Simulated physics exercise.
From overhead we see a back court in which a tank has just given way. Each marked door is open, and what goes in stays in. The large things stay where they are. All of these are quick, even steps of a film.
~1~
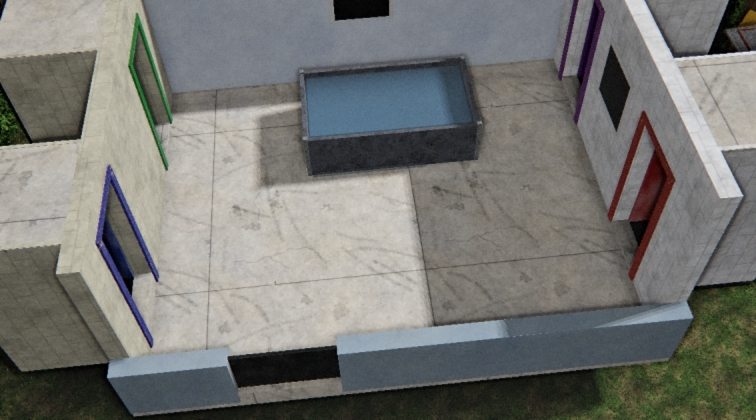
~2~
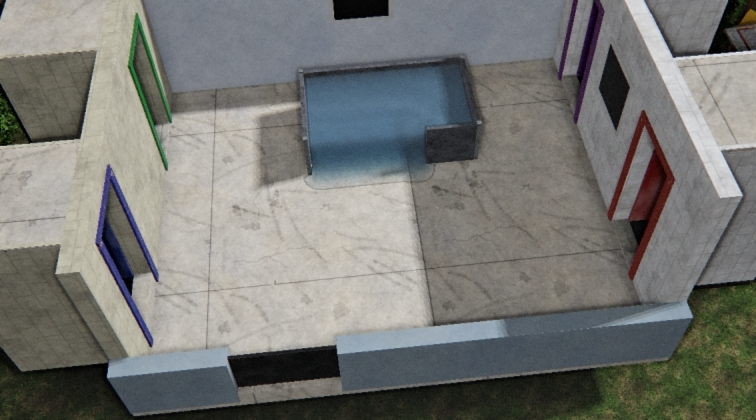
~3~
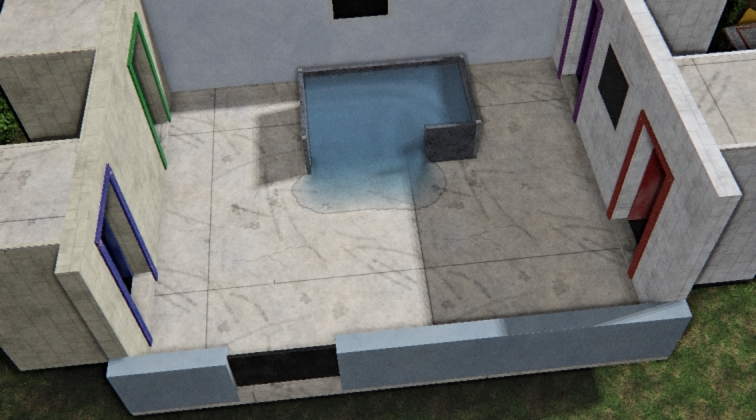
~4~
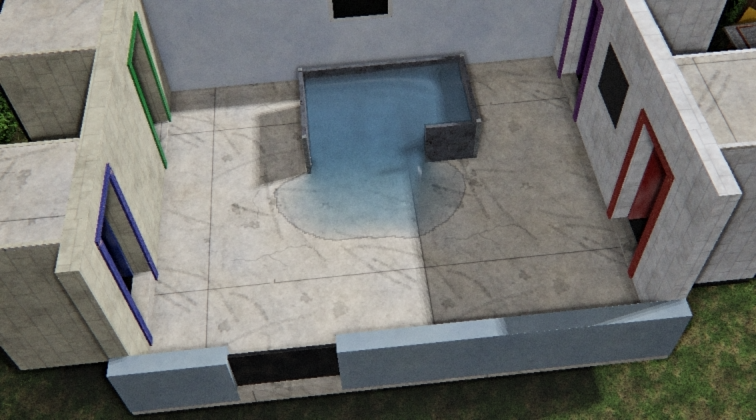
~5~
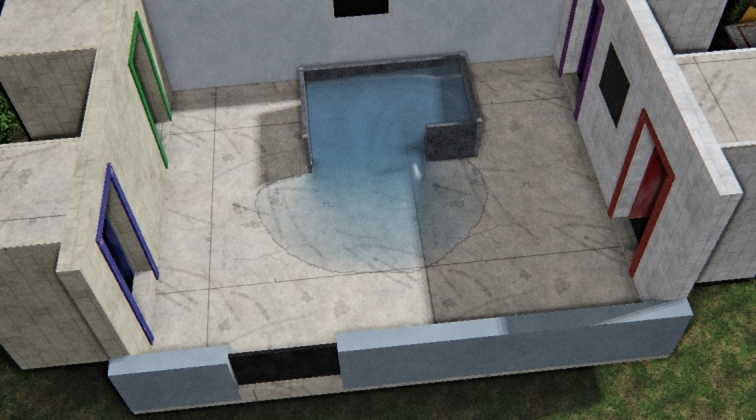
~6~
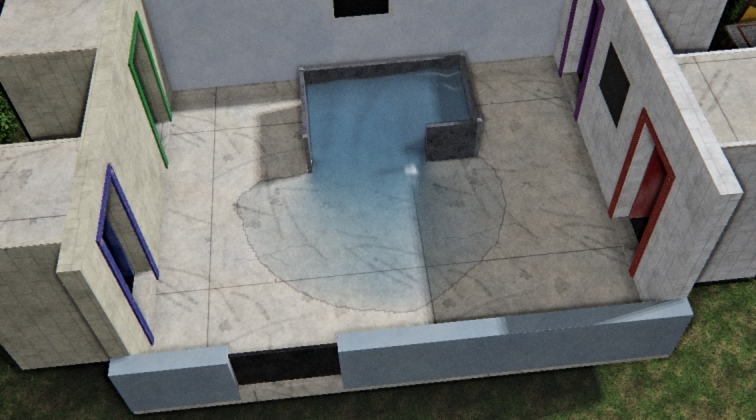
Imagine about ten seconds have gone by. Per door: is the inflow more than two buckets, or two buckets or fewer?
The purple door does not go over two buckets; the blue door does not go over two buckets; the green door goes over two buckets; the red door goes over two buckets.
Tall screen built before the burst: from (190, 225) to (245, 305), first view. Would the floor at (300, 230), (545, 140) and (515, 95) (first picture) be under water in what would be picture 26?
Point by point: First submerged, second not reached, third not reached.
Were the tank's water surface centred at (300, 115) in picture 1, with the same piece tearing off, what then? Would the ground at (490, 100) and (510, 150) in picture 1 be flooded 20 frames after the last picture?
The first spot is left dry, the second left dry.
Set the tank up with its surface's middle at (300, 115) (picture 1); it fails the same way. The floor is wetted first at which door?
The one in blue.
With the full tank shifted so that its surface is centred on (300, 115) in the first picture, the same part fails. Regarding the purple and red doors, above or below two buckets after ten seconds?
Purple door falls short, red door exceeds it.
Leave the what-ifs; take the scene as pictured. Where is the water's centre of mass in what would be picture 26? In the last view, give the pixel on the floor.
I'd put it at around (360, 254).
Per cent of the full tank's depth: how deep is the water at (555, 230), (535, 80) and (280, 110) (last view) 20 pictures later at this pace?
Going place by place: 4 %, 0 % and 0 %.
A moment on, water covers 40 % of the floor; the purple door not reached, the blue door not reached, the green door not reached, the red door not reached.
Next, water covers 45 % of the floor; the purple door not reached, the blue door wet at the sill, nothing in, the green door not reached, the red door not reached.
Then, water covers 55 % of the floor; the purple door not reached, the blue door under two buckets in, the green door not reached, the red door under two buckets in.
Later, water covers 95 % of the floor; the purple door wet at the sill, nothing in, the blue door under two buckets in, the green door wet at the sill, nothing in, the red door over two buckets in.
In the end, water covers 100 % of the floor; the purple door wet at the sill, nothing in, the blue door under two buckets in, the green door over two buckets in, the red door far over two buckets in.
